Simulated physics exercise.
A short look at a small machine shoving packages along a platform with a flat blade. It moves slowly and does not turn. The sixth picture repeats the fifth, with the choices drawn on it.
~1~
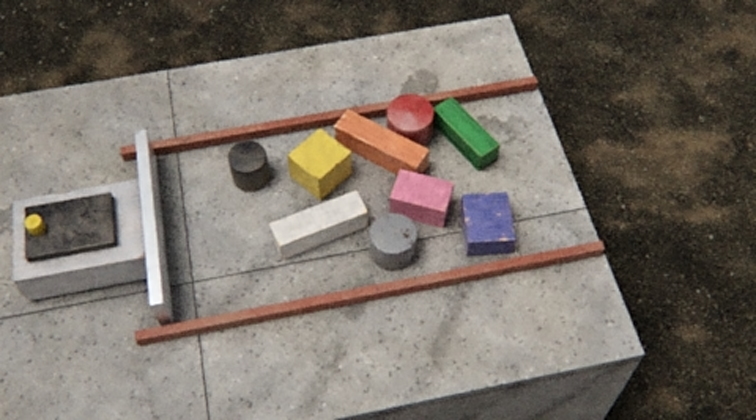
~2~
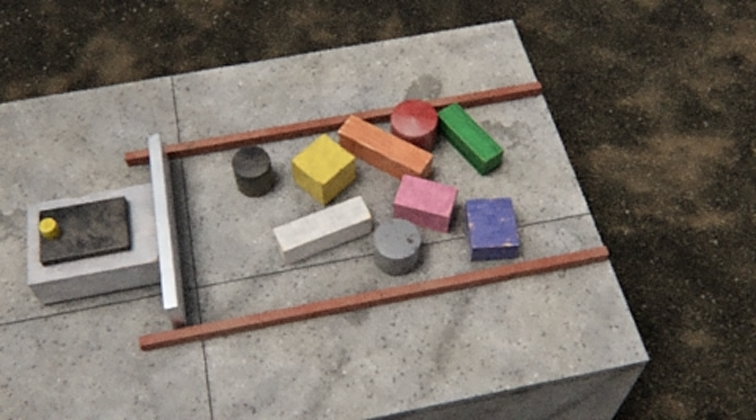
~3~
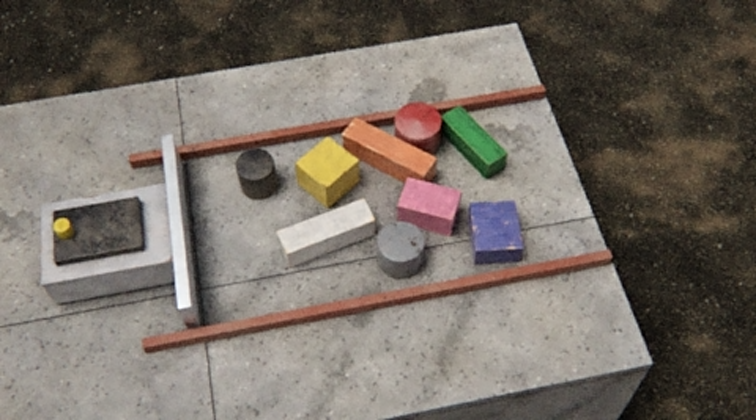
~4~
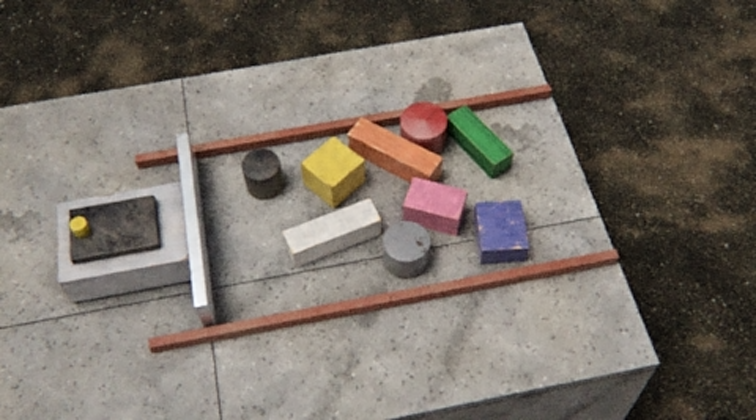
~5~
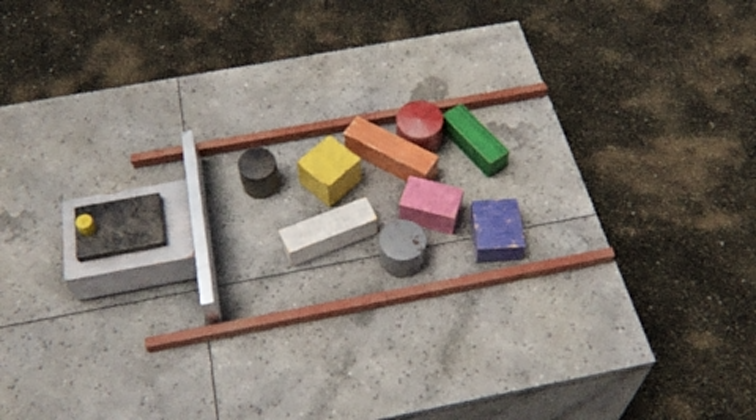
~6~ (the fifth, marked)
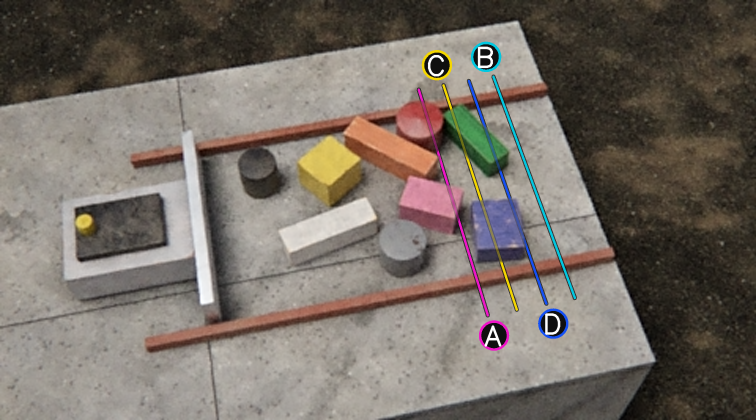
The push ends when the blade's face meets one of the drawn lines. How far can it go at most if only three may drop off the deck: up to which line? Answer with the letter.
No farther than D.
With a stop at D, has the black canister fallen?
By then, no.
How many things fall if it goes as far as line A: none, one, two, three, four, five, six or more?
The count is none.
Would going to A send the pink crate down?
By then, no.
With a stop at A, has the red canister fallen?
No.
On the marked copy, A at (450, 193); B at (531, 178); C at (477, 188); D at (504, 183).
With D. Early on, robot (241, 204); black canister (324, 144); pink crate (446, 202).
Further on, robot (354, 183); green stick (523, 134); pink crate (530, 171).
At the end, robot (439, 168); pink crate over the edge; red canister over the edge; three fallen.
As for the rest, A is within the limit but short; B drops five; C is within the limit but short.
